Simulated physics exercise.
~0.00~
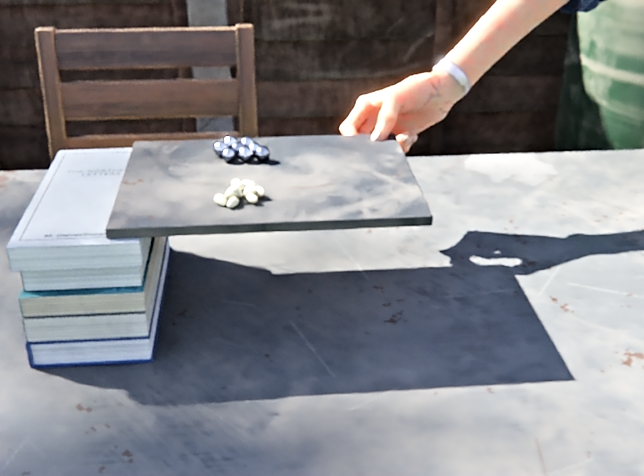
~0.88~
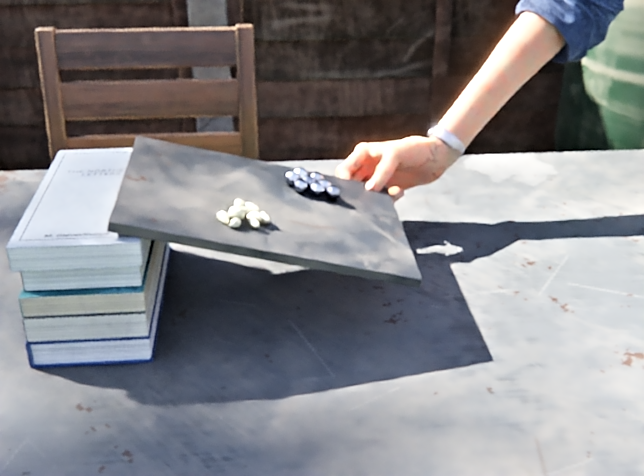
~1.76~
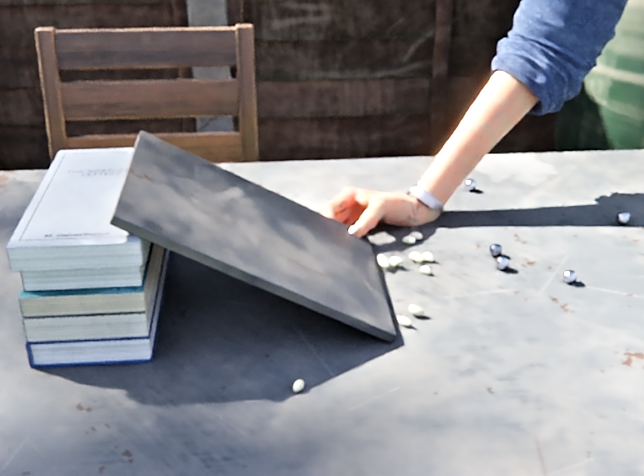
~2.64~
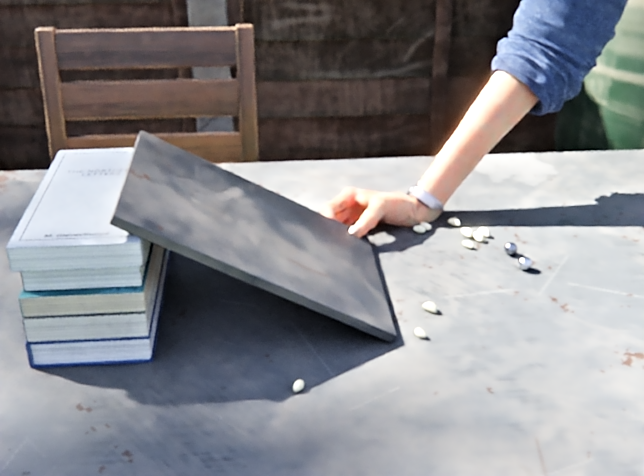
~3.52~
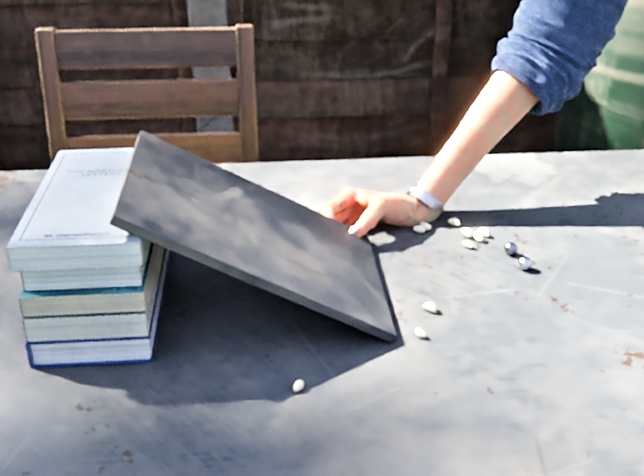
A board propped on a stack of books was lowered at its right end by a hand, sending dark blue and whitish pieces sliding off onto the table, where the pale ones mostly stopped nearby while the blue ones scattered farther, leaving few in view.
